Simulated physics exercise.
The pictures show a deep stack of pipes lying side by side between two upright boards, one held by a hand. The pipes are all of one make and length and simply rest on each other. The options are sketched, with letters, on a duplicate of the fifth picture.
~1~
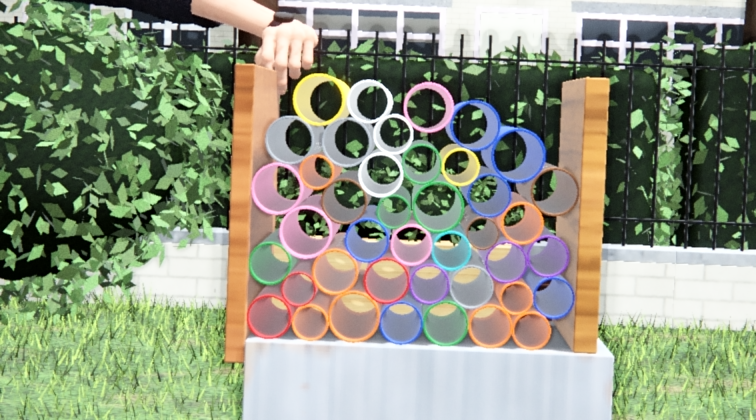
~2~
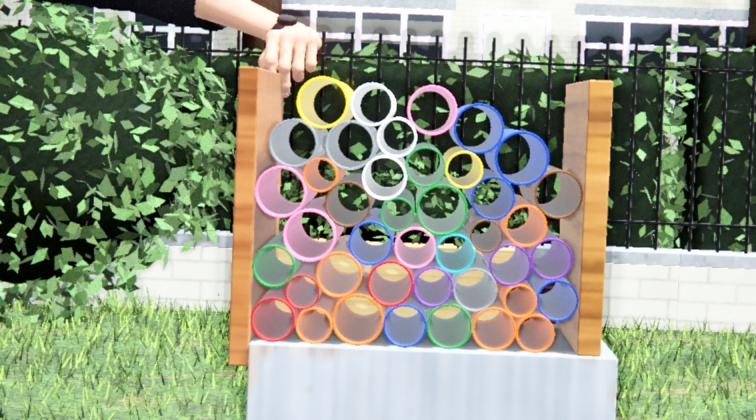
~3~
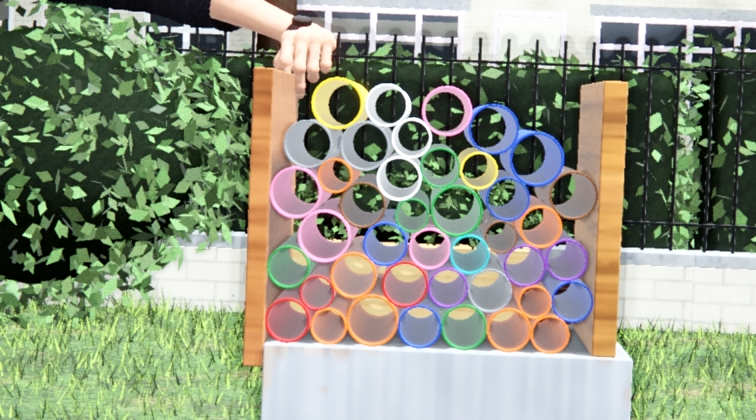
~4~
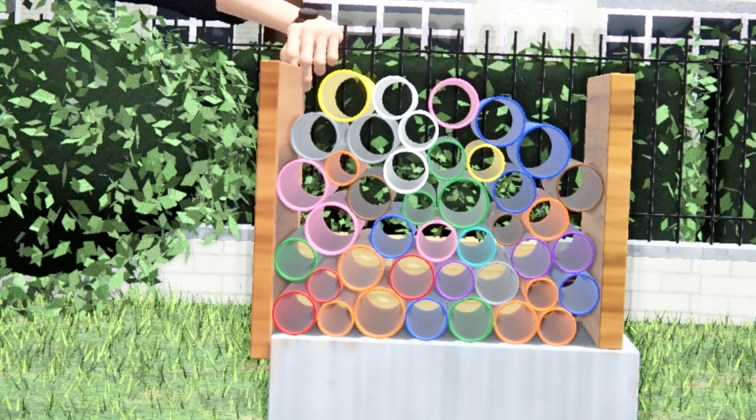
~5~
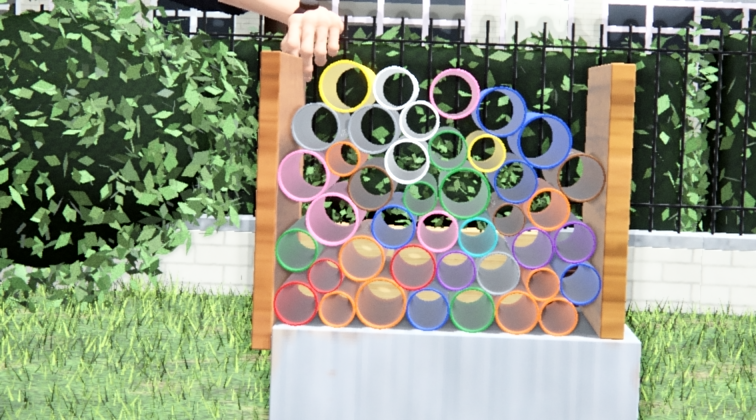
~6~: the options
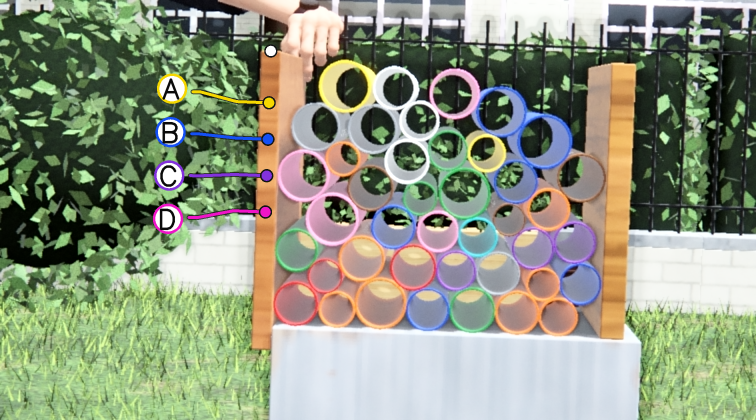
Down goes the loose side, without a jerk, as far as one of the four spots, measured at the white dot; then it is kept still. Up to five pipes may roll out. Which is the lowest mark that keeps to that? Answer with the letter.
At most to D.
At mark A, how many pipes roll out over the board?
With A, none.
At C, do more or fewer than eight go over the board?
It loses fewer than eight.
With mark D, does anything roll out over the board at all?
Yes.
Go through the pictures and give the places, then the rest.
In the first picture, side board (255, 205).
In the second picture, side board (259, 208); a red pipe (273, 320).
In the third picture, an orange pipe (509, 331); an orange pipe (353, 275).
In the fourth picture, an orange pipe (541, 295); a pink pipe (302, 186).
In the fifth picture, a green pipe (465, 194); a blue pipe (516, 182).
On the marked copy, A at (269, 103); B at (268, 139); C at (267, 175); D at (266, 212); the white dot at (271, 51).
Taking D. A third of the way, top of the board (279, 124).
Two thirds of the way, top of the board (276, 207).
When it is over, top of the board (276, 212), one out over the board.
As for the rest, A none out over the board; B none out over the board; C none out over the board.
